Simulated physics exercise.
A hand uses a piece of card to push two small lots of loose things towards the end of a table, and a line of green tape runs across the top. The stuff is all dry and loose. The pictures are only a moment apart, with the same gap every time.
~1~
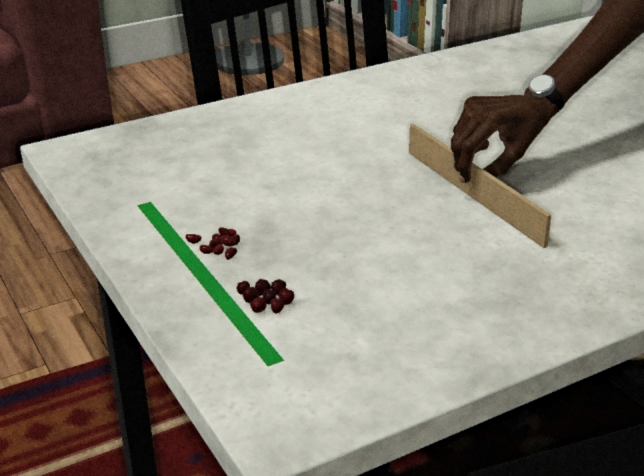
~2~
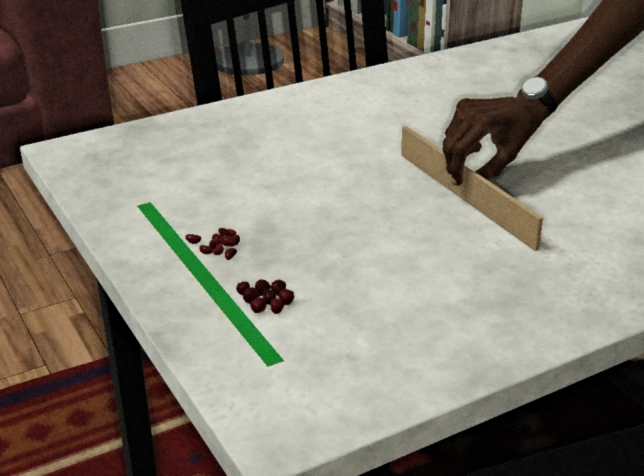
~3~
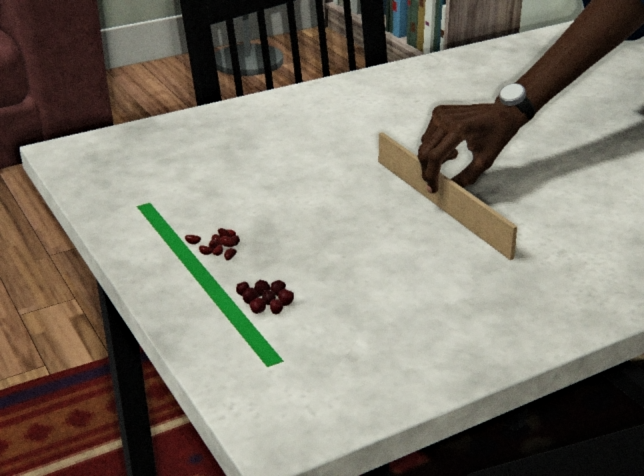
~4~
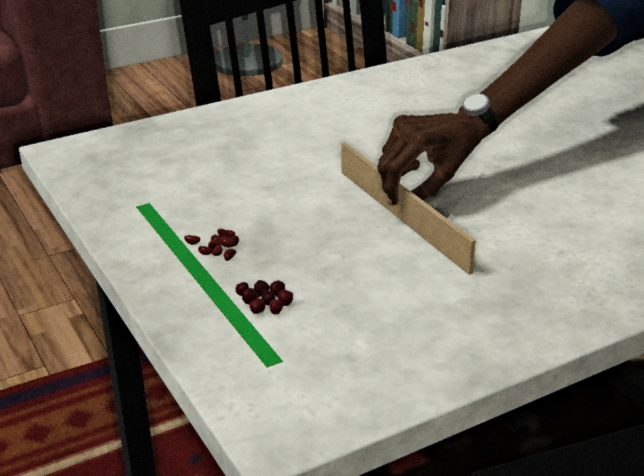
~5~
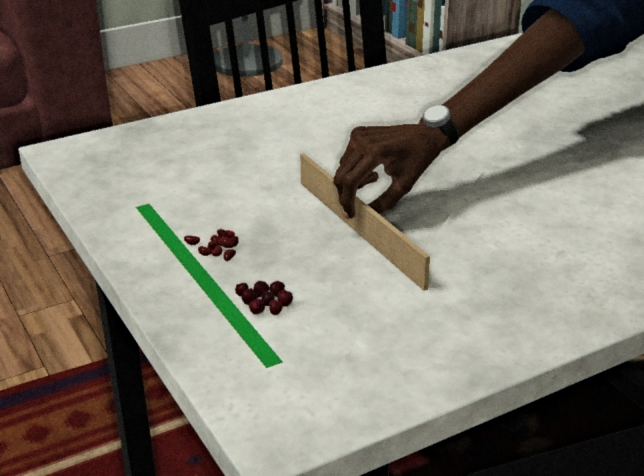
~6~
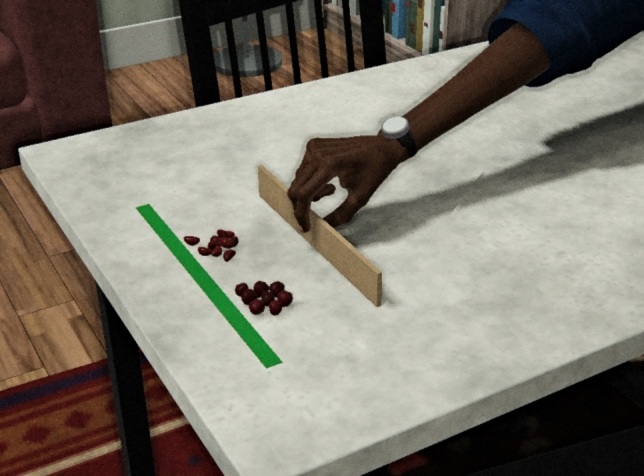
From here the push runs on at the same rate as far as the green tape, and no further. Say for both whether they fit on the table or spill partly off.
The nearer handful spills partly off; the farther handful spills partly off.
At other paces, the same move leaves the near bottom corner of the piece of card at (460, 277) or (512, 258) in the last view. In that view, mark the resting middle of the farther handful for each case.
Try 1 about (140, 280); try 2 about (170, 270).
Then, 0.09 s past the last view, piece of card still moving, near (241, 235); nearer handful all on the table, its front near (234, 302); farther handful all on the table, its front near (186, 242).
Then, 0.20 s past the last view, piece of card stopped at the green tape; nearer handful all on the table, its front near (129, 328); farther handful all on the table, its front near (114, 310).
Then, 0.48 s past the last view, piece of card stopped at the green tape; nearer handful all over the edge; farther handful all over the edge.
Finally, piece of card stopped at the green tape; nearer handful all over the edge; farther handful all over the edge.
